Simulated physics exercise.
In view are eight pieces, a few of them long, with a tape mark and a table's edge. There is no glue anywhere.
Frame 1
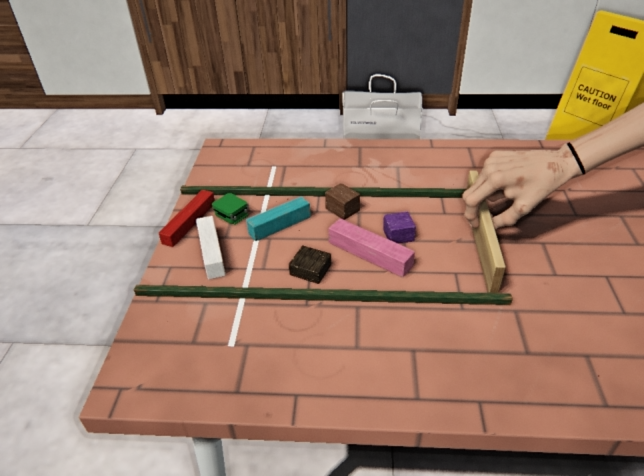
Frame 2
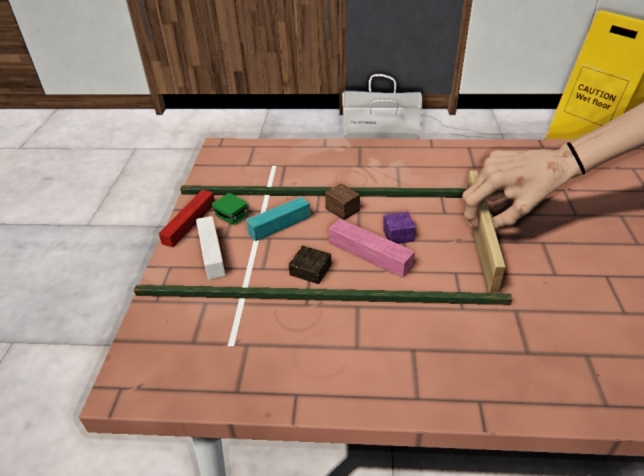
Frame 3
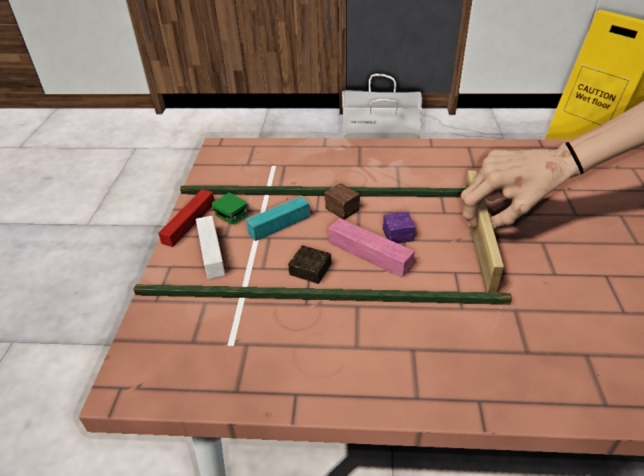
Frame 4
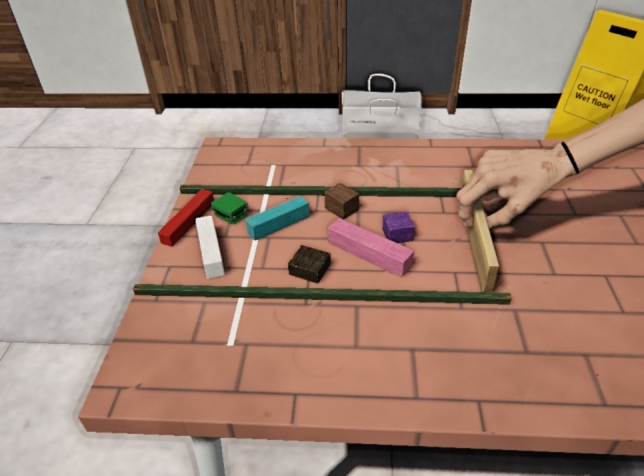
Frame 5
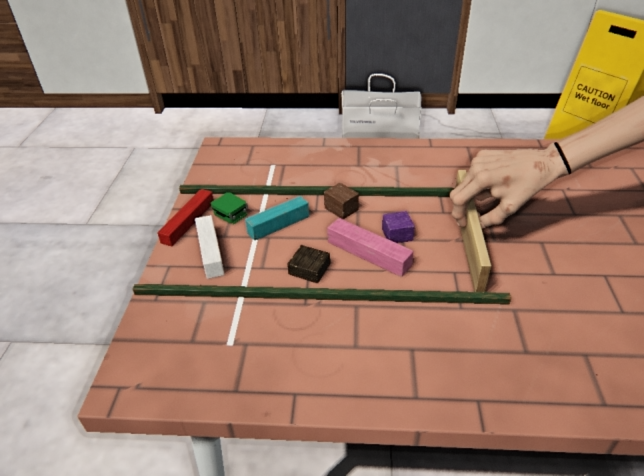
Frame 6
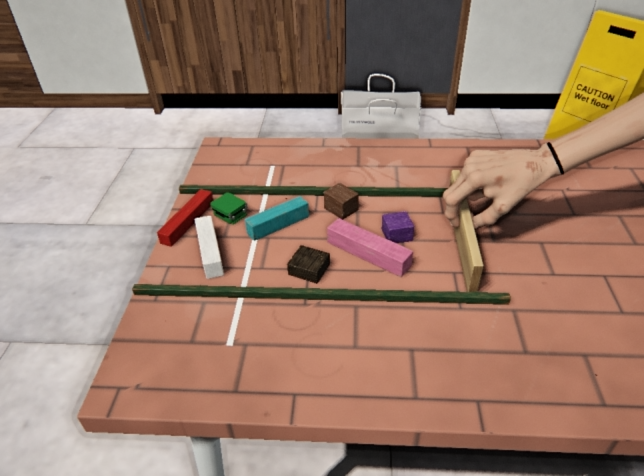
A hand slid a wooden board slightly to the left between two dark green rods on a brick-patterned table, while the colourful blocks scattered on both sides of a white line stayed still.
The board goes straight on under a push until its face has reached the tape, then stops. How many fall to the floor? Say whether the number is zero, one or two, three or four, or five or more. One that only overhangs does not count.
What drops is nothing.
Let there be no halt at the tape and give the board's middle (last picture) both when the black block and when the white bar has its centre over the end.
Black block over the end: About (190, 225). White bar over the end: About (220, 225).
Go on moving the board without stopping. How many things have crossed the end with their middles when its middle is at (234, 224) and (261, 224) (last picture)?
By place, the count comes to 1 and 0.
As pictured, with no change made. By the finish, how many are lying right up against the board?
3 are in contact with it.
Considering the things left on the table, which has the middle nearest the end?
The red bar is it.
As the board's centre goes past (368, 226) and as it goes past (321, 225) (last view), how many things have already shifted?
At first I count 2, and then 5.
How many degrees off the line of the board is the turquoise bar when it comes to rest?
Misalignment: Close to 60°.
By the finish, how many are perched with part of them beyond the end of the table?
It totals 1.
Soon after, none off yet; red bar at rest near (187, 217); white bar at rest near (209, 246); green case at rest near (229, 210).
After that, none off yet; red bar at rest near (186, 216); white bar moving near (202, 247); green case displaced a little near (224, 204).
In the end, the number that fall off is zero.
